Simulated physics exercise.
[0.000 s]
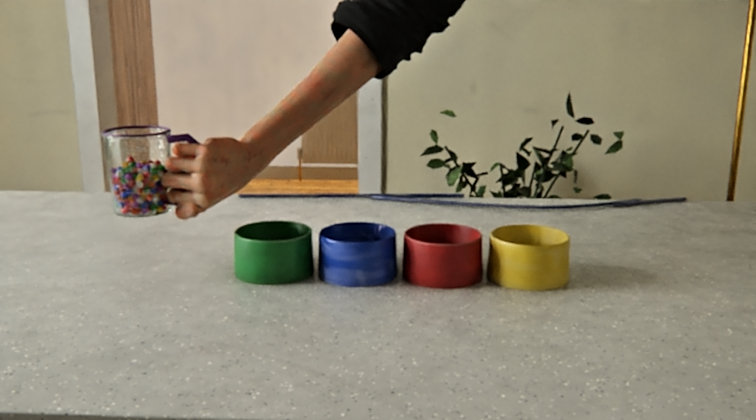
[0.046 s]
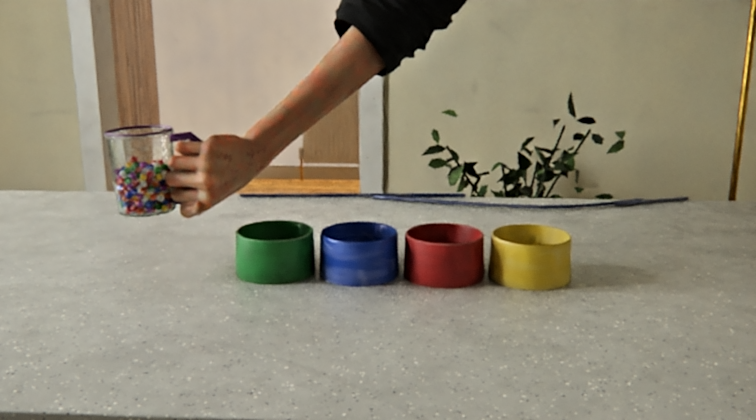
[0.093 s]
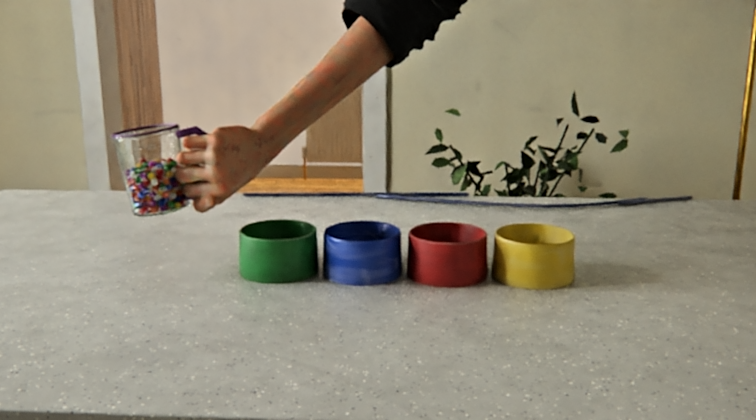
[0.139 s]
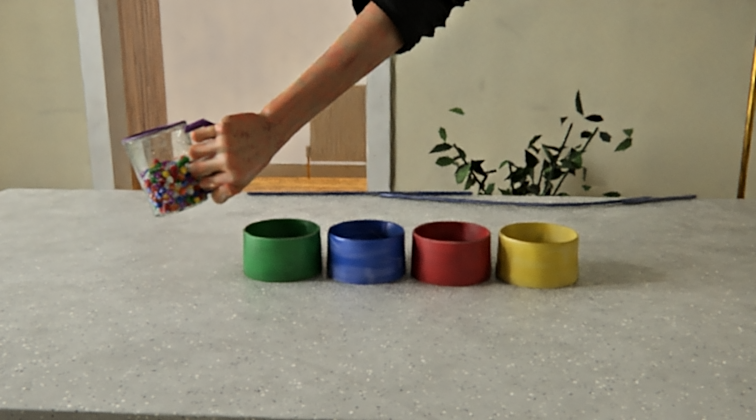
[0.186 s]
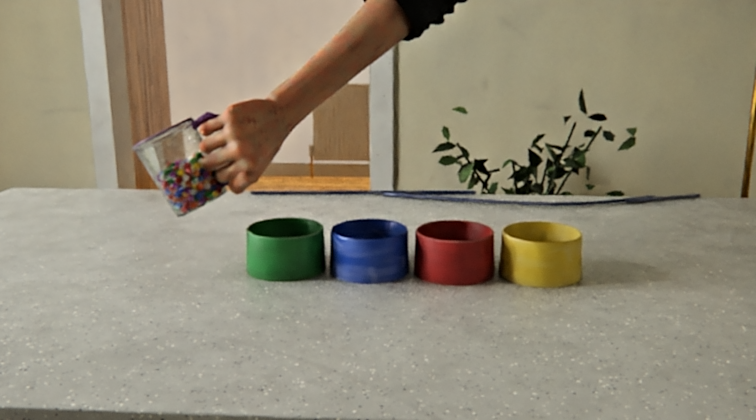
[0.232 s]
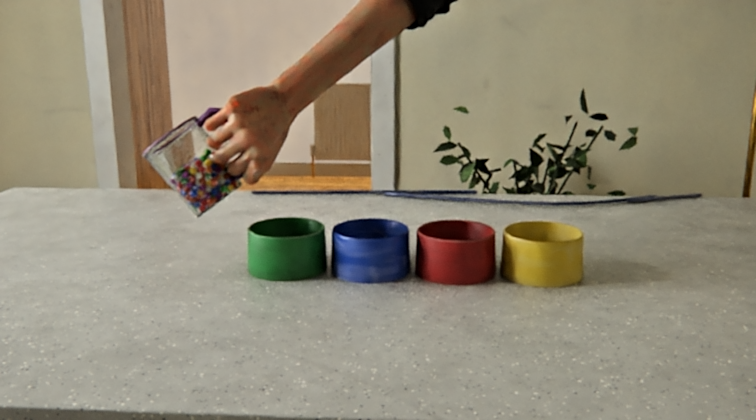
In the video, a hand holds a clear measuring cup of multicolored beads to the left of green, blue, red and yellow dishes on a gray table, then moves it slightly right while tilting it progressively to the left.
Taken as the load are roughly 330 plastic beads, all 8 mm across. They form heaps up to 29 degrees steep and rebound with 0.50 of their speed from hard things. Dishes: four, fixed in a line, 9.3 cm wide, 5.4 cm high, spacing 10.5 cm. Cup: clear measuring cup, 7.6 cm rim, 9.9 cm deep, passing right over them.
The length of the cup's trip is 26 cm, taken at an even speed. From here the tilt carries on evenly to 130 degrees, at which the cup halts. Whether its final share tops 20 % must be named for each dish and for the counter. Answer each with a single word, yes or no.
Red no, blue no, green yes, yellow no, counter no.
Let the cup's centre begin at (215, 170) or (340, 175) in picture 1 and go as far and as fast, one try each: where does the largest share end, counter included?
Blue, then red.
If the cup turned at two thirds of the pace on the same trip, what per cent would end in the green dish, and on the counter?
Green 20, counter 30.
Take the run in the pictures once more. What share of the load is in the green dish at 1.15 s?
Close to 85 percent of the load.
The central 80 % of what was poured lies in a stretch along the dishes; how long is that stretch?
About 7 cm.
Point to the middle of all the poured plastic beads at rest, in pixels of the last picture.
(290, 255).
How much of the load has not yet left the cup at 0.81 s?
Somewhere close to 25 percent.
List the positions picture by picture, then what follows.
In the first picture, cup at (140, 171), tilt 0 degrees, lip at (106, 131), moved 0.0 cm; middle of the pieces at (140, 187); green dish at (273, 231); blue dish at (358, 232); red dish at (443, 234); yellow dish at (529, 236).
In the second picture, cup at (144, 171), tilt 2 degrees, lip at (109, 132), moved 0.3 cm; middle of the pieces at (145, 187).
In the third picture, cup at (154, 170), tilt 8 degrees, lip at (116, 134), moved 1.1 cm; middle of the pieces at (156, 186).
In the fourth picture, cup at (168, 169), tilt 16 degrees, lip at (126, 139), moved 2.4 cm; middle of the pieces at (173, 185).
In the fifth picture, cup at (183, 168), tilt 26 degrees, lip at (136, 146), moved 3.8 cm; middle of the pieces at (190, 183).
In the sixth picture, cup at (195, 168), tilt 36 degrees, lip at (146, 154), moved 5.2 cm; middle of the pieces at (204, 182); green dish at (286, 228); blue dish at (371, 229); red dish at (456, 230); yellow dish at (543, 232). Its pace works out near 210 degrees a second; the hand travels 30 cm a second.
After 0.58 s, tilt 109 degrees; cup holds 95 %.
After 0.81 s, tilt 130 degrees; cup holds 25 %, green 70 %.
After 1.15 s, tilt 130 degrees; cup holds 0 %, blue 5 %, green 85 %.
At rest (1.6 s), red 0 %, blue 5 %, green 85 %, yellow 0 %, counter 10 %.
